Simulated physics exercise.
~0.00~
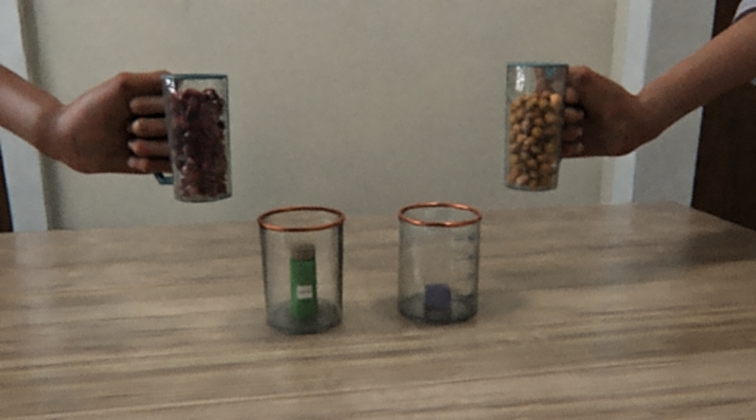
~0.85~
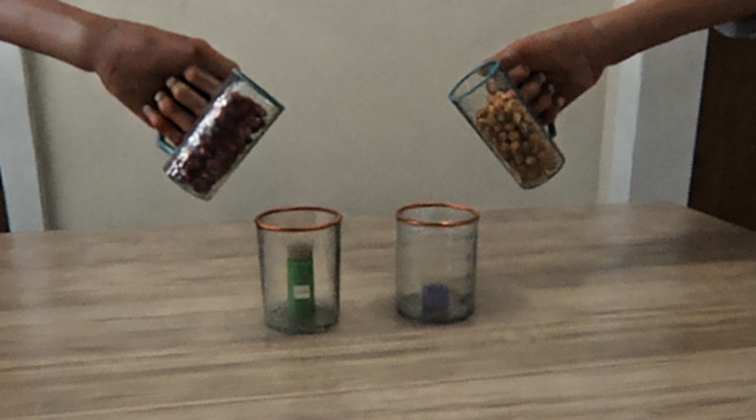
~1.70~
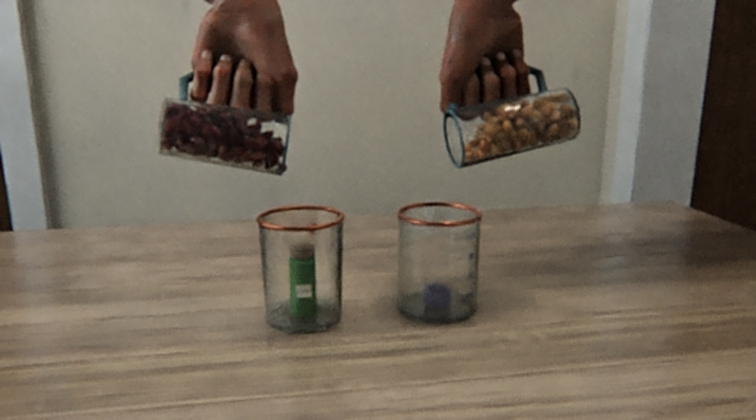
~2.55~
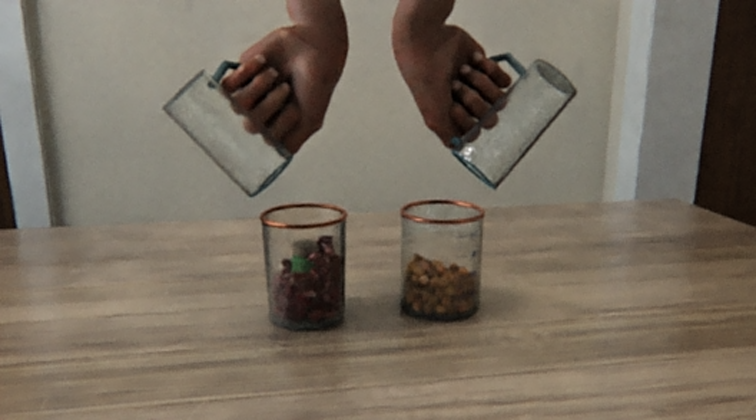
Two hands hold clear handled cups above a wooden table, seen from the front against a pale wall, the left cup filled with dark red pieces and the right with golden-brown ones. Below them stand two clear containers with copper-coloured rims, a green cylinder upright in the left and a small dark blue object in the right. The hands tilt both cups inward, then turn them onto their sides. They tip further until the cups are upturned and empty, their contents now in the containers. The green object's top still shows above the red heap, while the blue one is hidden.
